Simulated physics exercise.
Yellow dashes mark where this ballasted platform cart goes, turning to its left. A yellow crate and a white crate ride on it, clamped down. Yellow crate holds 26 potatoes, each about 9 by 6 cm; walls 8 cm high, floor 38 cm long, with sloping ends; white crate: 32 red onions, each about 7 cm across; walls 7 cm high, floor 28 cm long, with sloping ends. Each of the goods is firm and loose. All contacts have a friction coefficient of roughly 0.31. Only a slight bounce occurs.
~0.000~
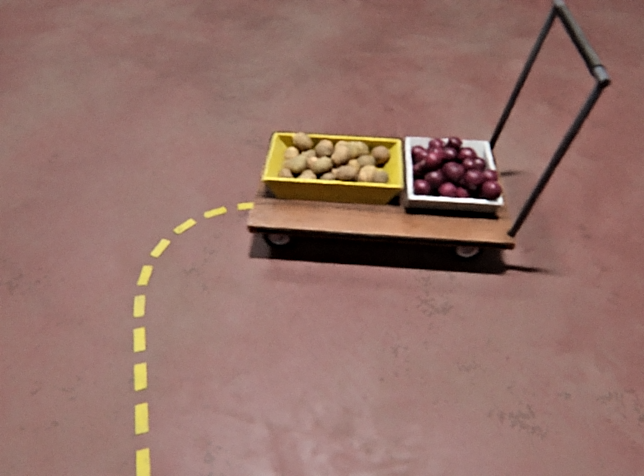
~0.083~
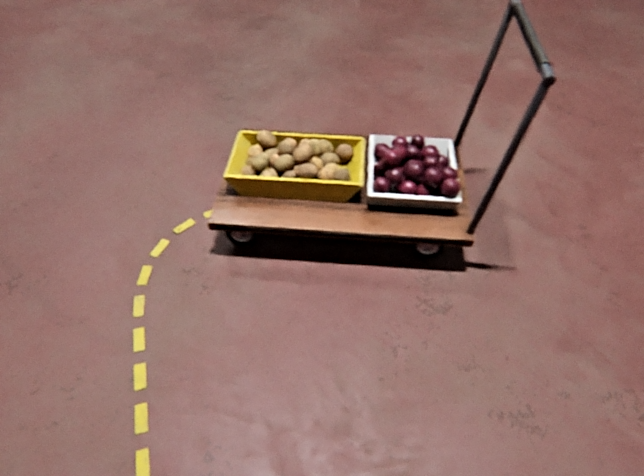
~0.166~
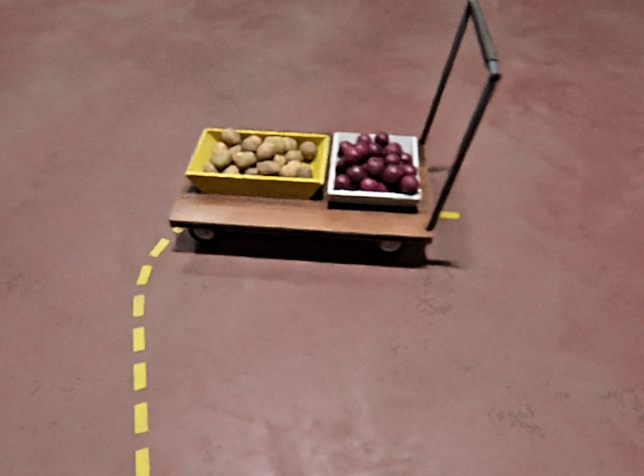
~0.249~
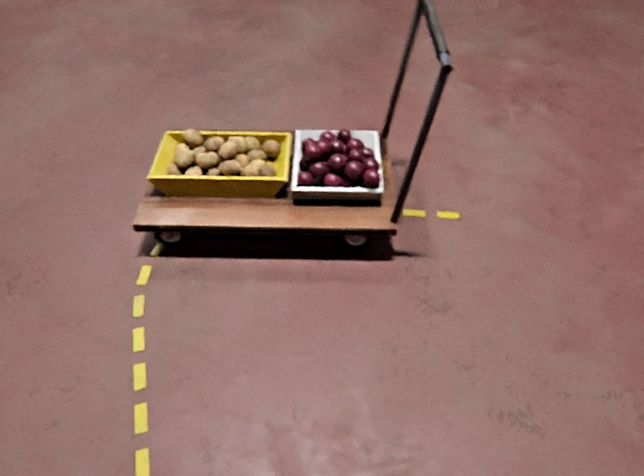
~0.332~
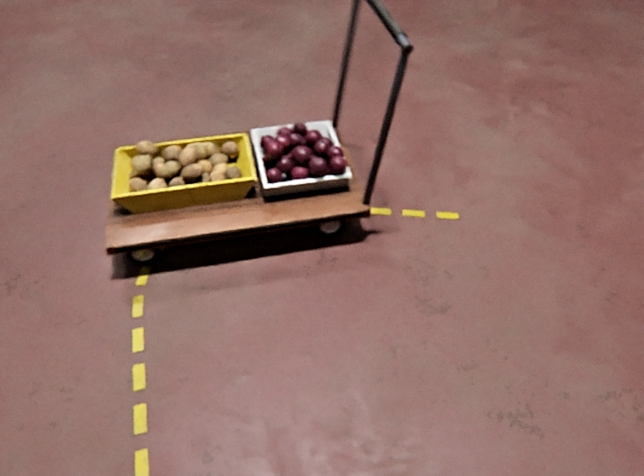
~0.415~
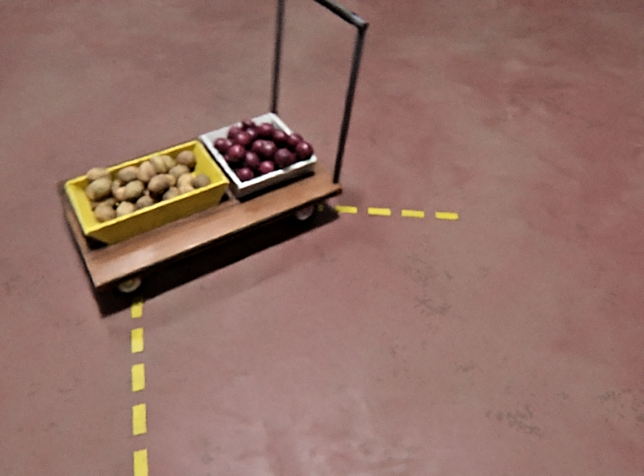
At first, a wooden trolley carrying a yellow crate of potatoes and a white crate of red onions rolls left across a reddish floor along a dashed yellow line. Then it swings around the bend, its front end turning down toward the viewer, with the potatoes and onions still in their crates.
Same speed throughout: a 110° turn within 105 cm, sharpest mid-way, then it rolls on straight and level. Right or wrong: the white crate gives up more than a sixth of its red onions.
Right.
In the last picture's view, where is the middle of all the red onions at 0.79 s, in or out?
Roughly at (97, 225).
After 0.49 s, the yellow crate has all 26 and the white crate has all 32.
After 0.61 s, the yellow crate has all 26 and the white crate is down by 3 of 32.
After 0.79 s, the yellow crate is down by 2 of 26 and the white crate is down by 8 of 32.
Outcome (at 1.25 s), the yellow crate is down by 3 of 26 and the white crate is down by 13 of 32. Asked share, 13 of 32, 41 per cent.
